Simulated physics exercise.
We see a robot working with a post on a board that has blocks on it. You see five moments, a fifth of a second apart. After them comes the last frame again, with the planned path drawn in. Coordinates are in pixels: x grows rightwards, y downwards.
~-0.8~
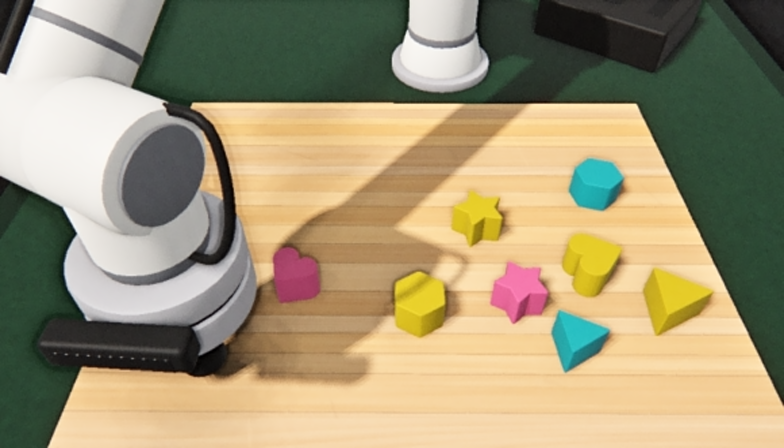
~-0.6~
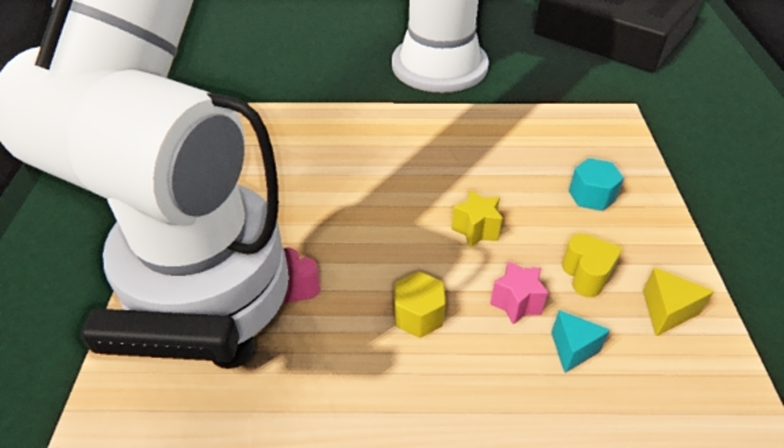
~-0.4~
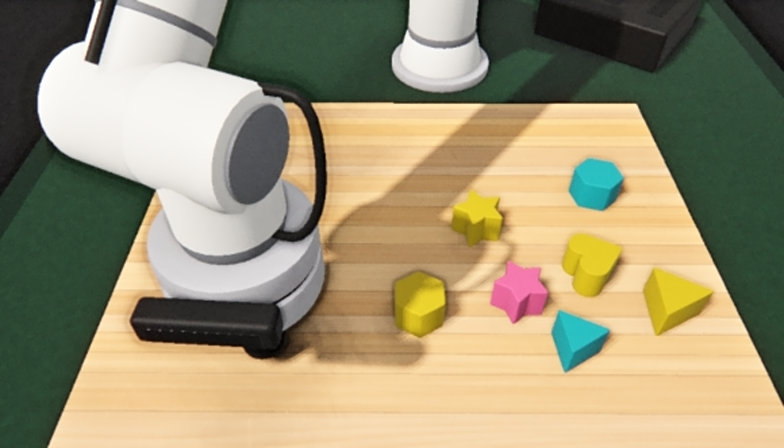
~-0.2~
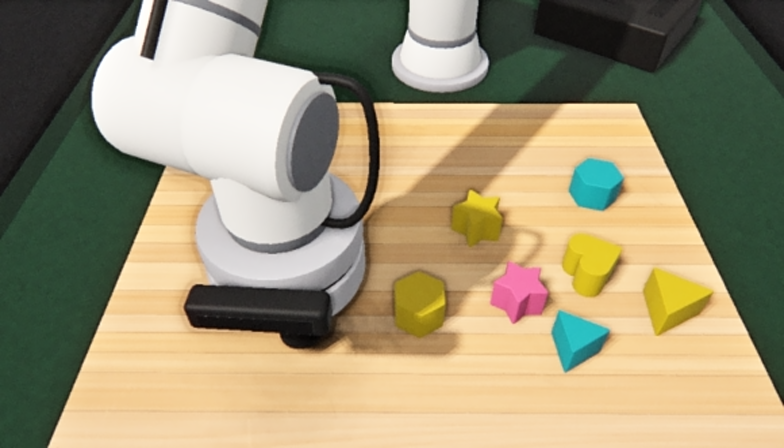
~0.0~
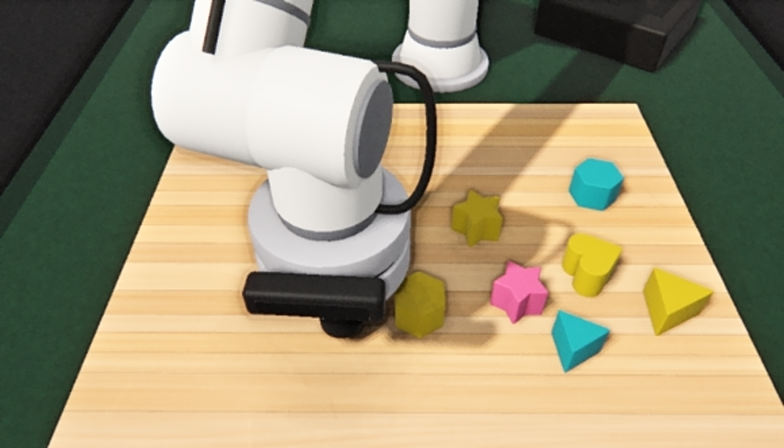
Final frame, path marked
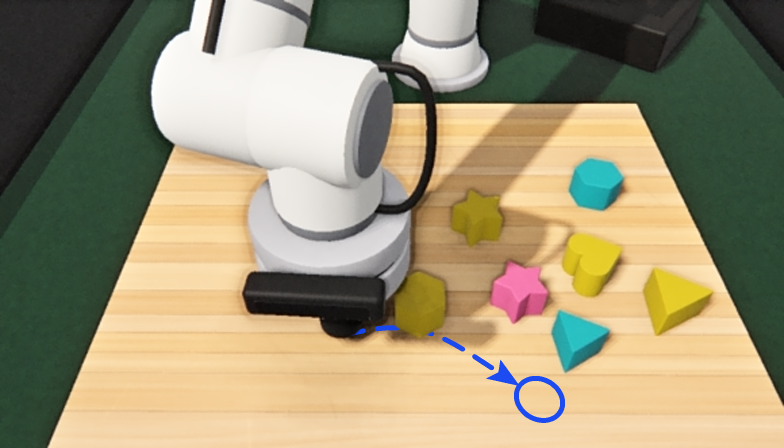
A white robot arm moving right across a wooden board, covering a dark pink heart block and nearing a yellow hexagon.
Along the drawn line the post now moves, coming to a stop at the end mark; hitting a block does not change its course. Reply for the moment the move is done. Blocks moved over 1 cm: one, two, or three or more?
That's one.
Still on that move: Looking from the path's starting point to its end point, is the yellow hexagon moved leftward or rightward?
The left.
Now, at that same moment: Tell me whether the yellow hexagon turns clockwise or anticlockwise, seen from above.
It ends up turned anticlockwise.
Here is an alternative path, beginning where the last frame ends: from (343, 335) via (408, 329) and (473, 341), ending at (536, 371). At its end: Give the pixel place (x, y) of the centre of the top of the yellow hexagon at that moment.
I think it will end close to (470, 278).
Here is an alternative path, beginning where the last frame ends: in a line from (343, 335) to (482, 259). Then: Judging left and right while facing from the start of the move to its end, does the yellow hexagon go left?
That would be a no.
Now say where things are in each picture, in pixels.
The first frame shows lower end of the post at (204, 358), tops of blocks, yellow hexagon at (420, 292), turquoise triangle at (581, 329).
The second frame shows post at (232, 350), blocks as before.
The third frame shows post at (265, 341), blocks as before.
The fourth frame shows post at (302, 331), blocks as before.
The fifth frame shows post at (342, 321), yellow hexagon at (420, 292), turquoise triangle at (581, 329).
The drawn path runs from (343, 335) through (412, 329) and (475, 357) to (539, 399).
On the path given first. One third of the way, post at (413, 315); yellow hexagon at (449, 284), turned 30° anticlockwise.
Two thirds of the way, post at (479, 344); yellow hexagon at (463, 282), turned 60° anticlockwise.
At the end, post at (544, 386); yellow hexagon at (463, 282), turned 60° anticlockwise; turquoise triangle not moved.
